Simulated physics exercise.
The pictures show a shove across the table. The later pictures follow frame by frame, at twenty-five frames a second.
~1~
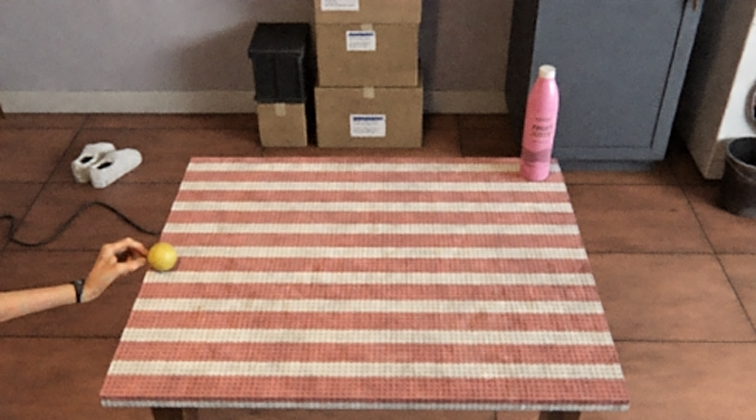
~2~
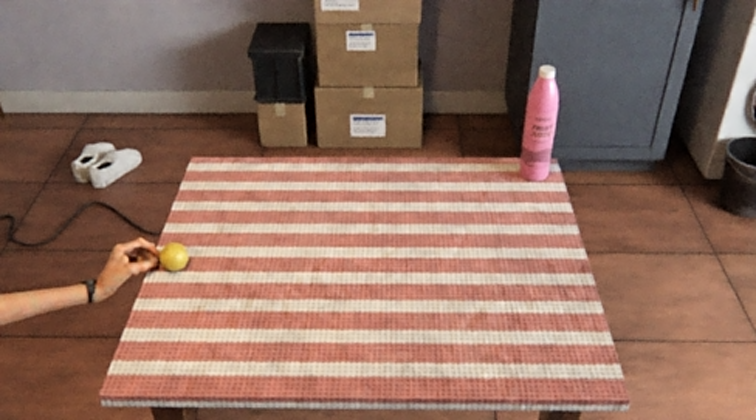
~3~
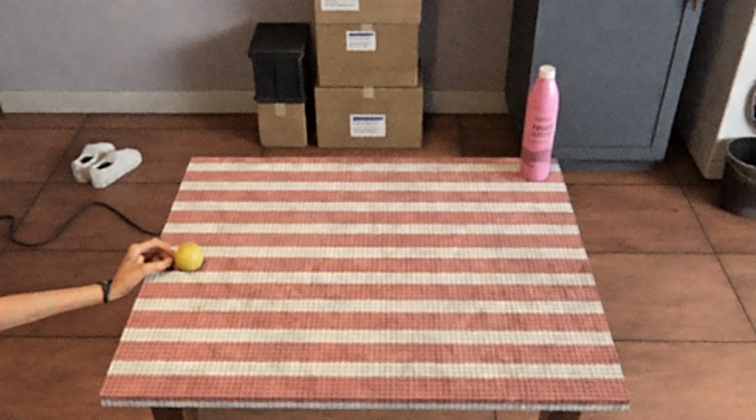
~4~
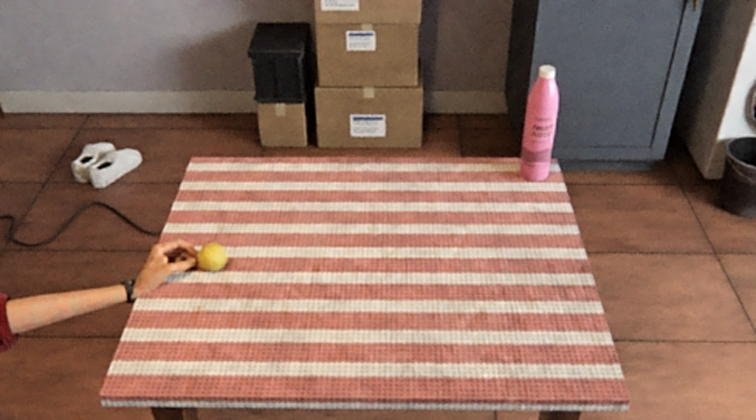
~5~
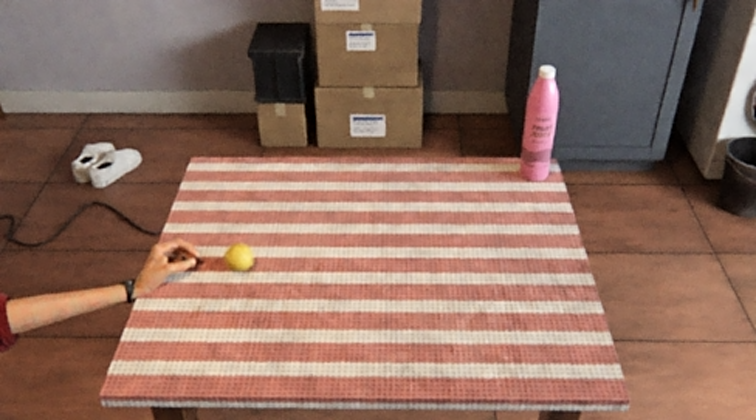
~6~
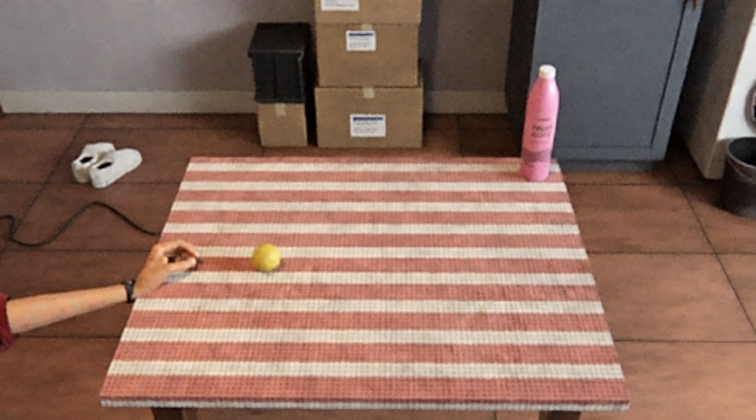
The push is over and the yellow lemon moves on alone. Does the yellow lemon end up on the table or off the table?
The yellow lemon drops to the floor.
Then, 0.20 s on from there, yellow lemon shifted well along near (396, 258).
Then, 0.50 s on from there, yellow lemon shifted well along near (578, 259).
Then, 0.70 s on from there, yellow lemon now off the table.
Then, 1.00 s on from there, things are still on the move.
In the end, off the table, yellow lemon.
